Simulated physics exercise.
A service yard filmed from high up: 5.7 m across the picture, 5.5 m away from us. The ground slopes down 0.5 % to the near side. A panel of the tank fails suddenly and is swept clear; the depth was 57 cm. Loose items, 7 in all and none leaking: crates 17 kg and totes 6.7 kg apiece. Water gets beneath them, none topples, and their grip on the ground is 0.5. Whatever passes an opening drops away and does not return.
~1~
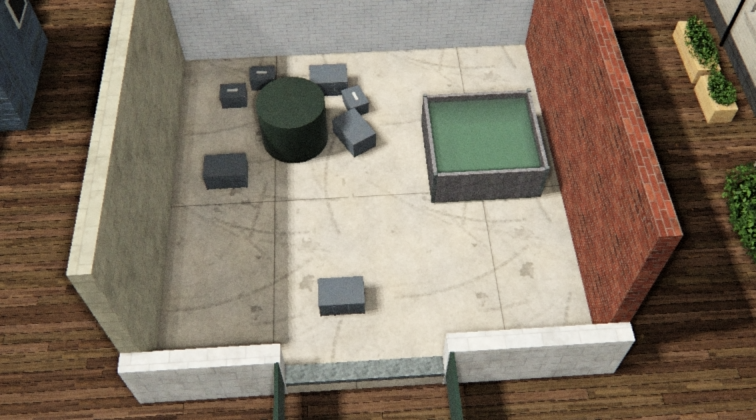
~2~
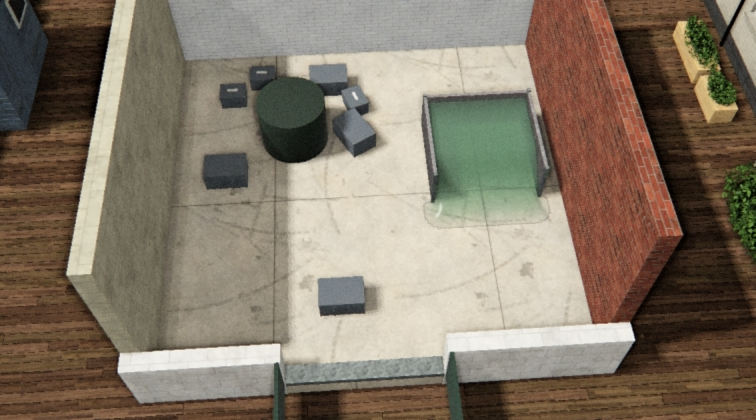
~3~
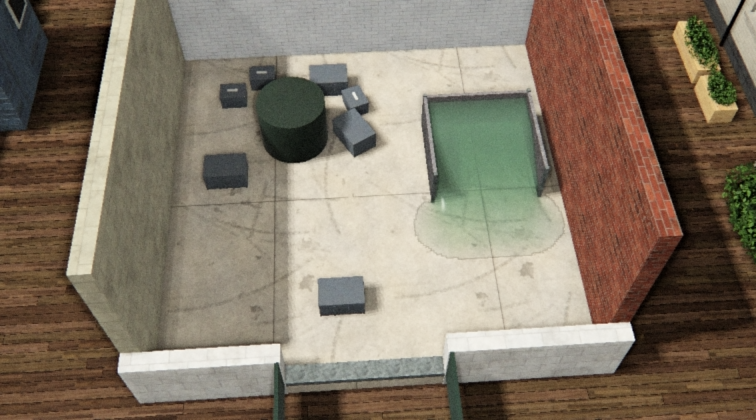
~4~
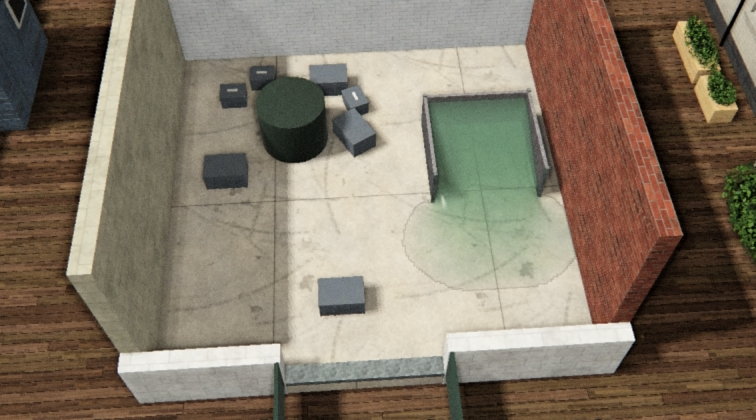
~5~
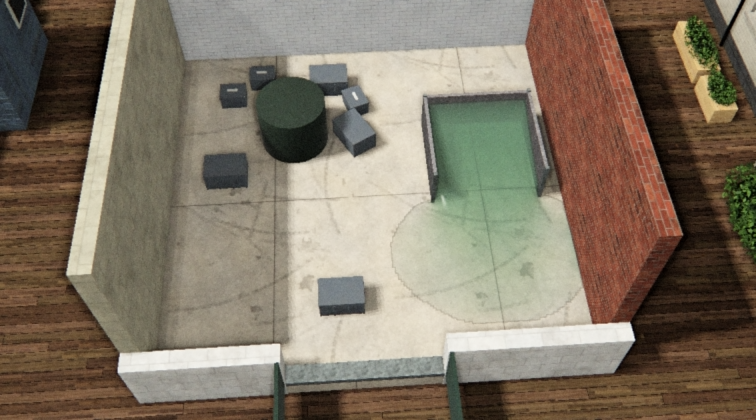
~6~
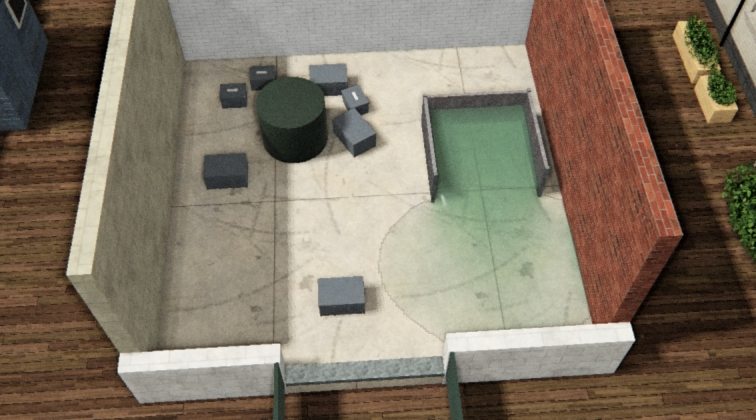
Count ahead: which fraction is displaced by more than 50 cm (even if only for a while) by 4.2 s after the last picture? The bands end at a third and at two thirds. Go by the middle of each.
It is not even a third.
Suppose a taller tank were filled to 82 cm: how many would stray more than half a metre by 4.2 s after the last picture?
In that case 1 of them.
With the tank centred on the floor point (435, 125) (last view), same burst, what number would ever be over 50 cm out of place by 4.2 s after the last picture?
Then 1.
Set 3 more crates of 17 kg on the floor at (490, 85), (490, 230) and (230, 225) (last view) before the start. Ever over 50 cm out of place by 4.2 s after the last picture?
In that order: Less, past it, less.
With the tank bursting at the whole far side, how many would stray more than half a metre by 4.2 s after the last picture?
In that case 5 of them.
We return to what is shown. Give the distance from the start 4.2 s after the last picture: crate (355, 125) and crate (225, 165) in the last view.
In turn: 0 cm, 0 cm.
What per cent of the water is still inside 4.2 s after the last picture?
About 76 per cent.
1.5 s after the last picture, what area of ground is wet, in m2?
Some 10.5 m2.
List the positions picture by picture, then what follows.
The first frame shows a crate at (341, 290) rests on the ground; a crate at (328, 73), on the bottom; 2.0 m2 under water; 0 of 7 have shifted.
The second frame shows a crate at (341, 290), on the bottom; a crate at (328, 73) rests on the ground; 2.8 m2 under water; 0 of 7 have shifted.
The third frame shows a crate at (341, 290), on the bottom; a crate at (328, 73) rests on the ground; water covers 3.8 m2; 0 of 7 have shifted.
The fourth frame shows a crate at (341, 290) rests on the ground; a crate at (328, 73), on the bottom; water covers 5.1 m2; 0 of 7 have shifted.
The fifth frame shows a crate at (341, 290) rests on the ground; a crate at (328, 73) rests on the ground; water covers 6.3 m2; 0 of 7 have shifted.
The sixth frame shows a crate at (341, 290) rests on the ground; a crate at (328, 73), on the bottom; water covers 7.6 m2; 0 of 7 have shifted.
Then, 0.4 s after the last picture 0 of 7 are over 50 cm from their spots; 0 afloat.
Then, 1.5 s after the last picture 0 of 7 are over 50 cm from their spots; 0 afloat.
Then, 2.8 s after the last picture 0 of 7 are over 50 cm from their spots; 0 afloat.
Then, 4.2 s after the last picture 1 of 7 are over 50 cm from their spots, and 1 have been at some point; 0 afloat.
